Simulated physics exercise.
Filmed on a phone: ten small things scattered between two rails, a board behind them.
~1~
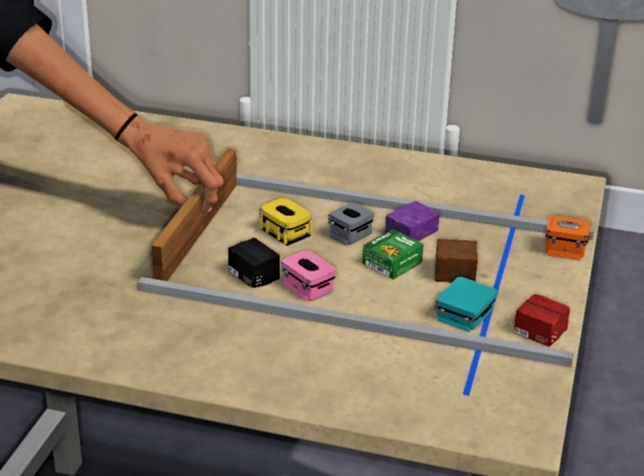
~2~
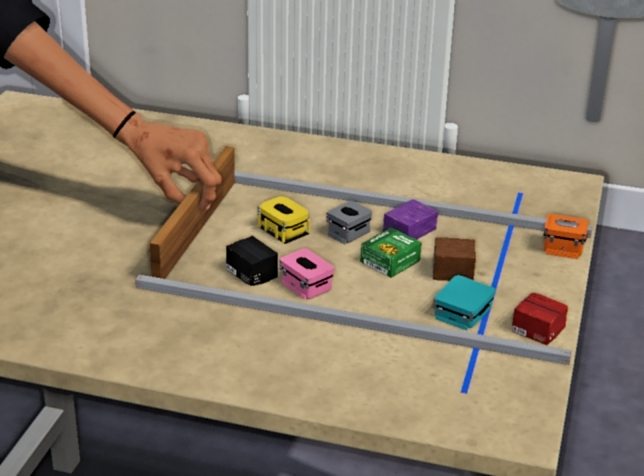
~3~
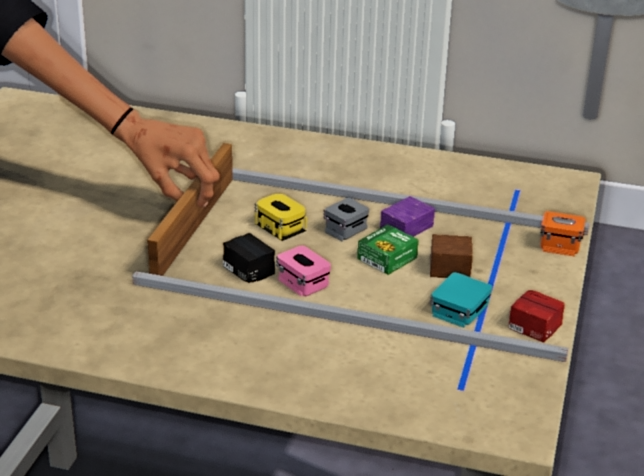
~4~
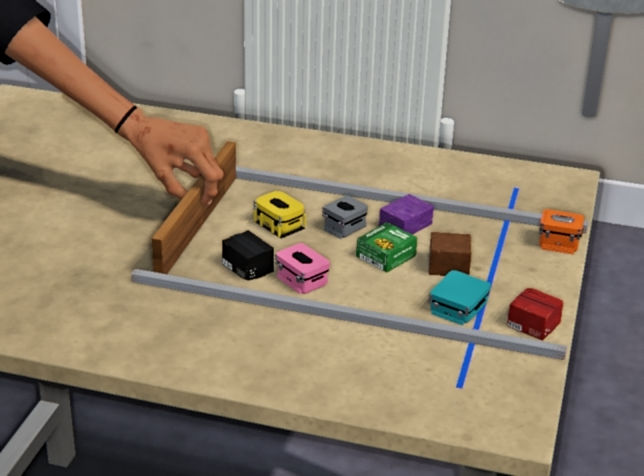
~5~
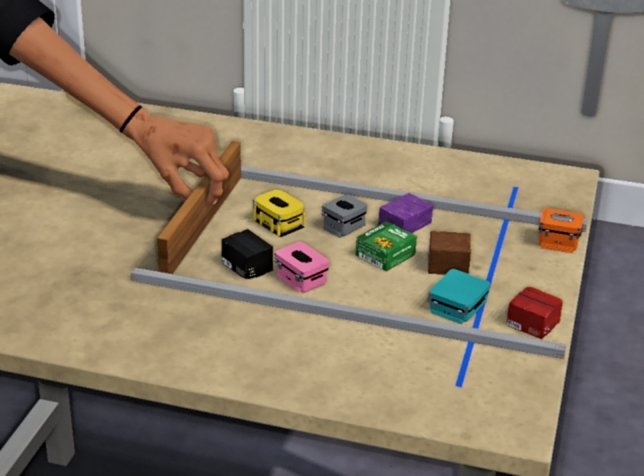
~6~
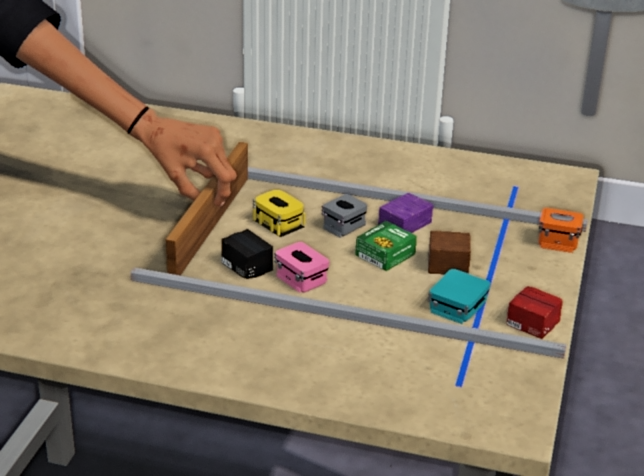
A pale wooden tabletop stands before a white radiator and grey wall, seen from above at an angle. Two grey rails flank scattered small boxes and cases, with yellow, grey, purple, black, pink, green and brown ones left of a blue line, turquoise touching it, and orange and red beyond. The view drifts slightly, then a hand slides the upright wooden board a little rightward, while the boxes stay put.
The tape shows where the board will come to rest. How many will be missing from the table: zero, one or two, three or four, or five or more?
The number that fall off is one or two.
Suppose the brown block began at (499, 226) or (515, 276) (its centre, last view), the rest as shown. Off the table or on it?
Place by place, it is kept; is lost.
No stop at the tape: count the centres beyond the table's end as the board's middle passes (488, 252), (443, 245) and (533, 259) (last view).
It would be 2, 0 and 5.
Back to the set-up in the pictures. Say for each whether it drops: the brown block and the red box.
The brown block falls; the red box comes down.
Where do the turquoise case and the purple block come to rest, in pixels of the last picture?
The turquoise case stops around (544, 318); the purple block around (529, 227).
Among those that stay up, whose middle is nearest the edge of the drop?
Foremost is the orange case.
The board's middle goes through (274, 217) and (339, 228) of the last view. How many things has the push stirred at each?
At the one place 3, at the other 6.
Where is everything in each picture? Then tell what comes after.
The first frame shows orange case (567, 237); red box (542, 320); turquoise case (466, 305); board (198, 213); tape (498, 282).
The second frame shows red box (540, 318); grey case (350, 223).
The third frame shows turquoise case (461, 300); purple block (407, 219).
The fourth frame shows orange case (561, 231); green box (387, 247).
The fifth frame shows red box (535, 312); board (203, 206).
The sixth frame shows orange case (560, 230); red box (535, 312); turquoise case (459, 297); board (210, 207); tape (491, 273).
A little later, none off yet; orange case at rest near (560, 230); red box at rest near (535, 312); turquoise case at rest near (459, 297).
When it is over, the number that fall off is one or two; down, brown block and red box.
